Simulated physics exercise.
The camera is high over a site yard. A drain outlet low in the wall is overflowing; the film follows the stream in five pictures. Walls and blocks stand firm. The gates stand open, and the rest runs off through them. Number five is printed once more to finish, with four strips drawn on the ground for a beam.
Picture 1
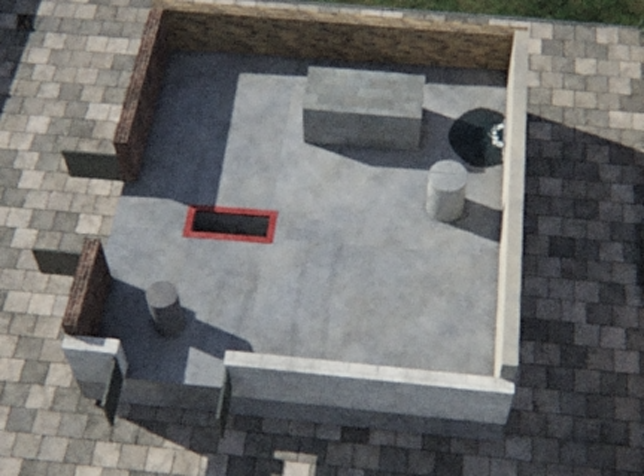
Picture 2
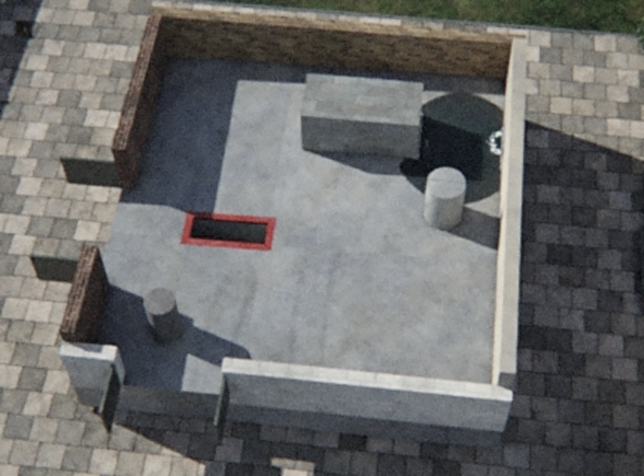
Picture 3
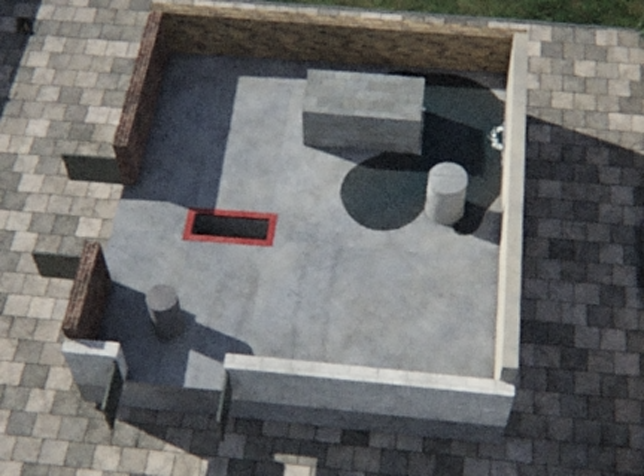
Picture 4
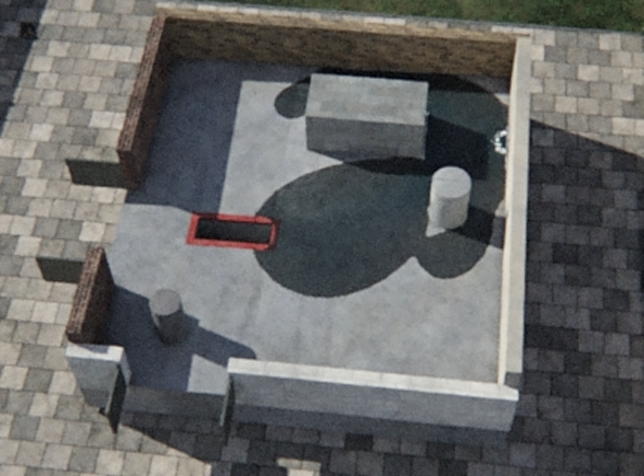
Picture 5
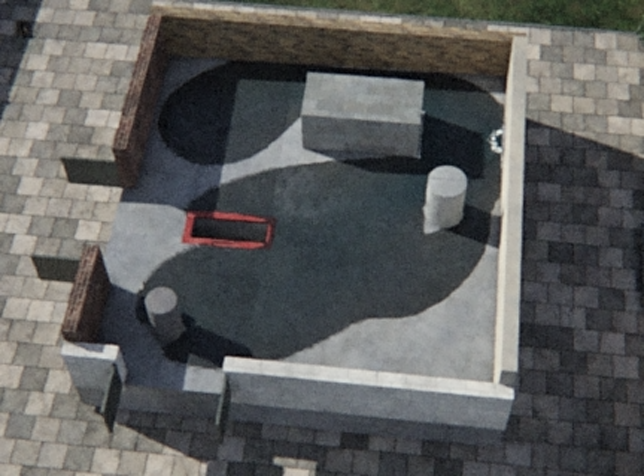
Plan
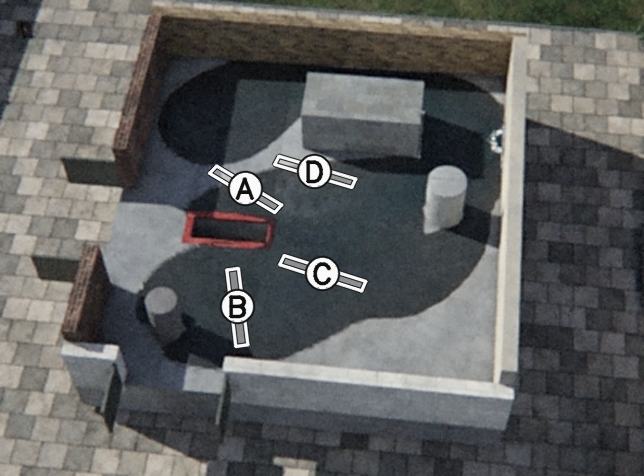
The clip shows a walled concrete yard from above as dark water spreads from an outfall at the right wall, passing around a large block and a pale cylinder, then reaching the red-edged drain pit and the smaller cylinder at lower left.
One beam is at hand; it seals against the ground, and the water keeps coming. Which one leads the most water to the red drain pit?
Spot C.
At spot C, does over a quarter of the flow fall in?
Yes, it does.
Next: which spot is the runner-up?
The answer is B.
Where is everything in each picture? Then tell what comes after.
Outfall at (506, 134); red drain pit at (230, 224); open gate at (179, 370); open gate at (124, 228); 2 % of the ground under water, visible out to (457, 131); red drain pit still dry, in the first frame.
In the second frame, 8 % of the ground under water, visible out to (409, 167); red drain pit still dry.
In the third frame, 15 % of the ground under water, visible out to (346, 196); red drain pit still dry.
In the fourth frame, 31 % of the ground under water, visible out to (265, 257); red drain pit still dry.
In the fifth frame, 56 % of the ground under water, visible out to (145, 307); red drain pit taking water.
In white, A from (213, 169) to (278, 208); B from (232, 269) to (241, 345); C from (282, 260) to (363, 286); D from (276, 160) to (353, 183).
Choosing A, about 17 % of the stream goes into the red drain pit, about 83 % out by the gates.
Choosing B, about 25 % of the stream goes into the red drain pit, about 75 % out by the gates.
Choosing C, about 44 % of the stream goes into the red drain pit, about 56 % out by the gates.
Choosing D, about 18 % of the stream goes into the red drain pit, about 82 % out by the gates.
